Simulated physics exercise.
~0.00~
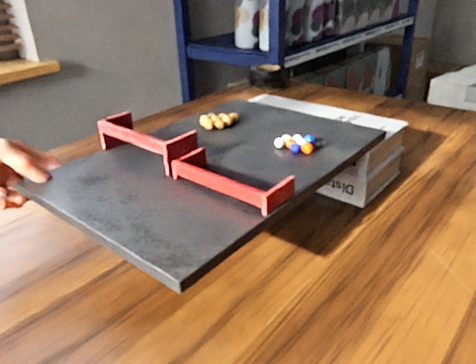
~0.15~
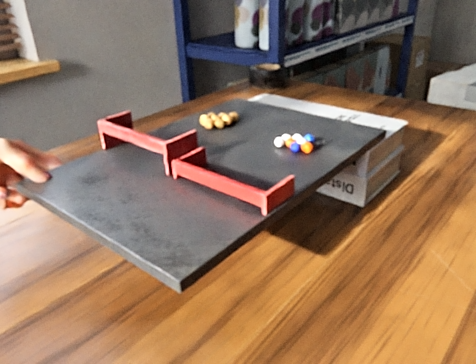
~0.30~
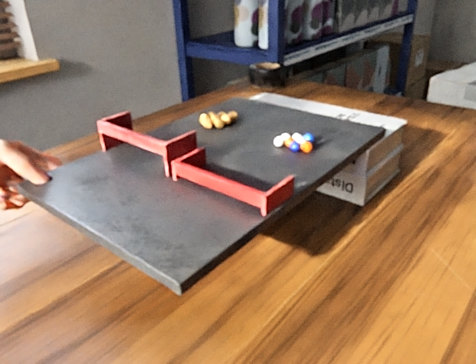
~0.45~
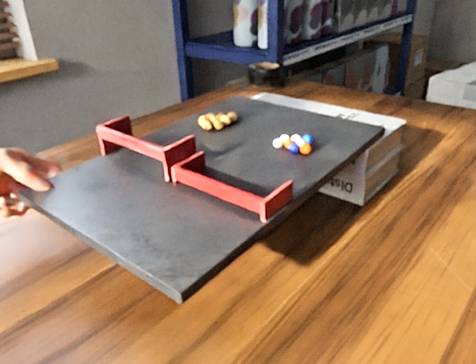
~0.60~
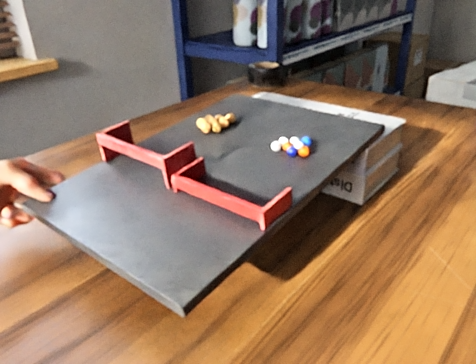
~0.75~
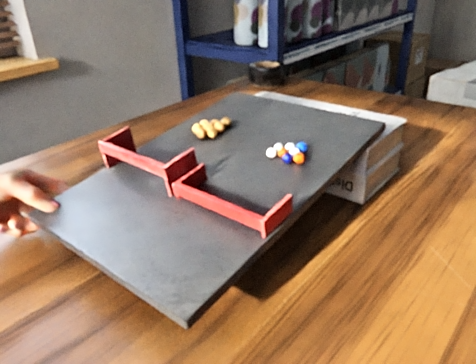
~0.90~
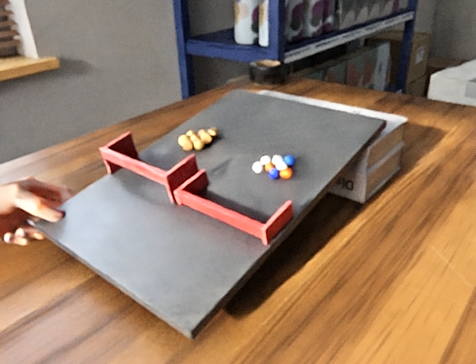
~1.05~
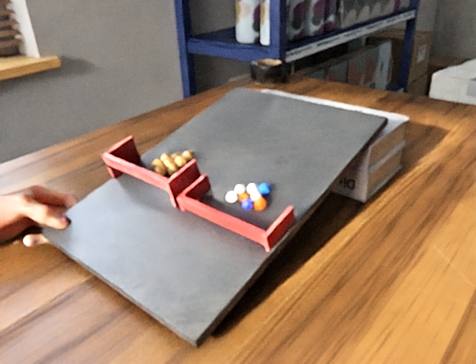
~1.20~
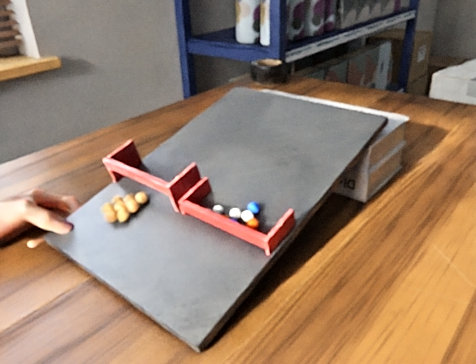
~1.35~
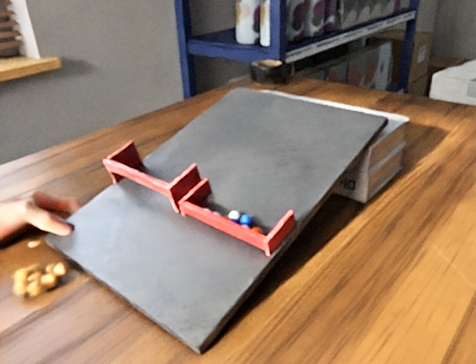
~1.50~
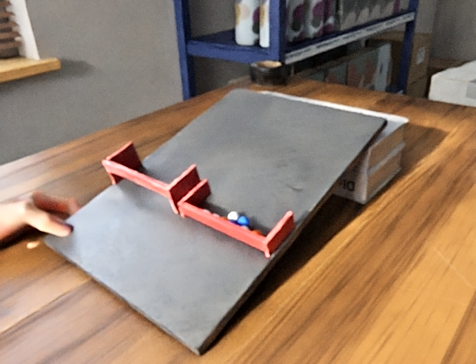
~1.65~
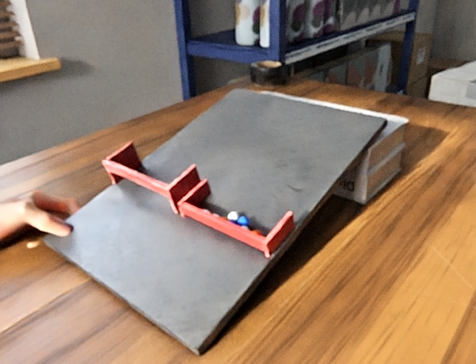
Dark board tilting down under a hand, tan pieces slipping under one red gate and off, blue and white balls stopping behind another.
